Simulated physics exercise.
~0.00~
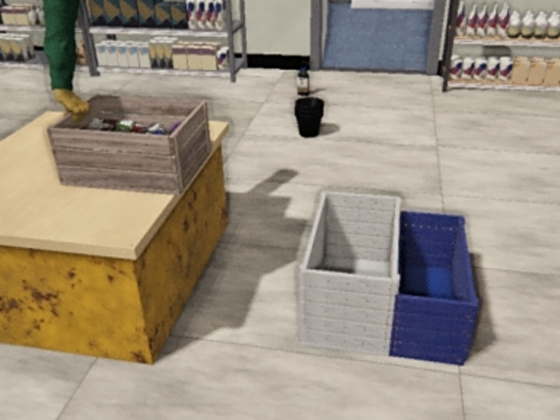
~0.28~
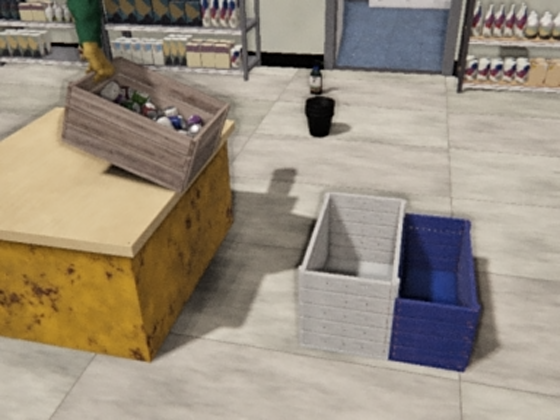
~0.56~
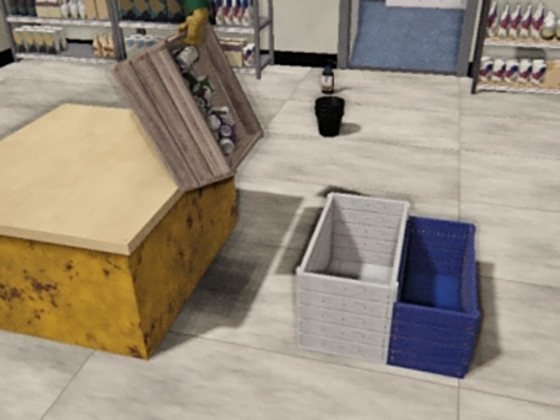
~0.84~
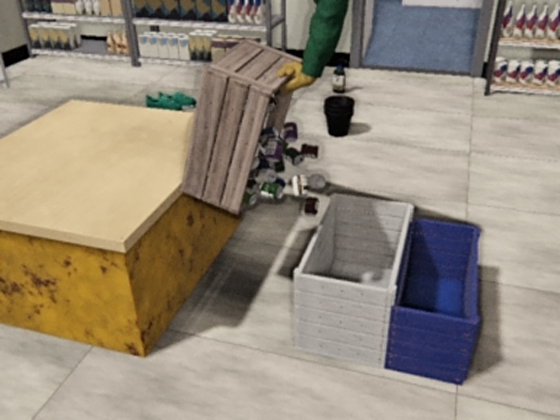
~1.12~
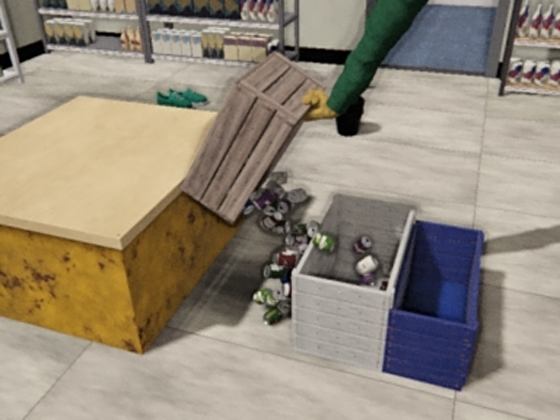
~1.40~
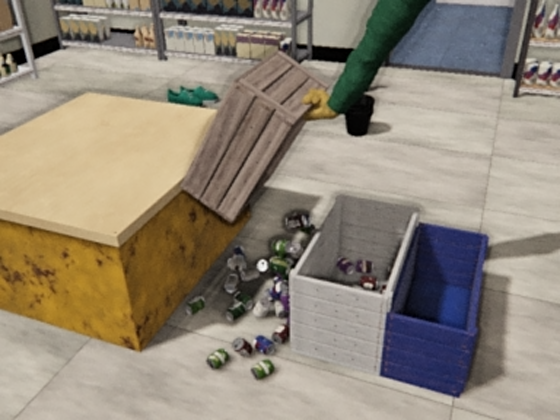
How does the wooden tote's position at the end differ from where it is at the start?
At the start the wooden tote sits upright on top of the bench. By the end it is farther right, tipped steeply over the bench's edge with its opening facing down toward the floor.
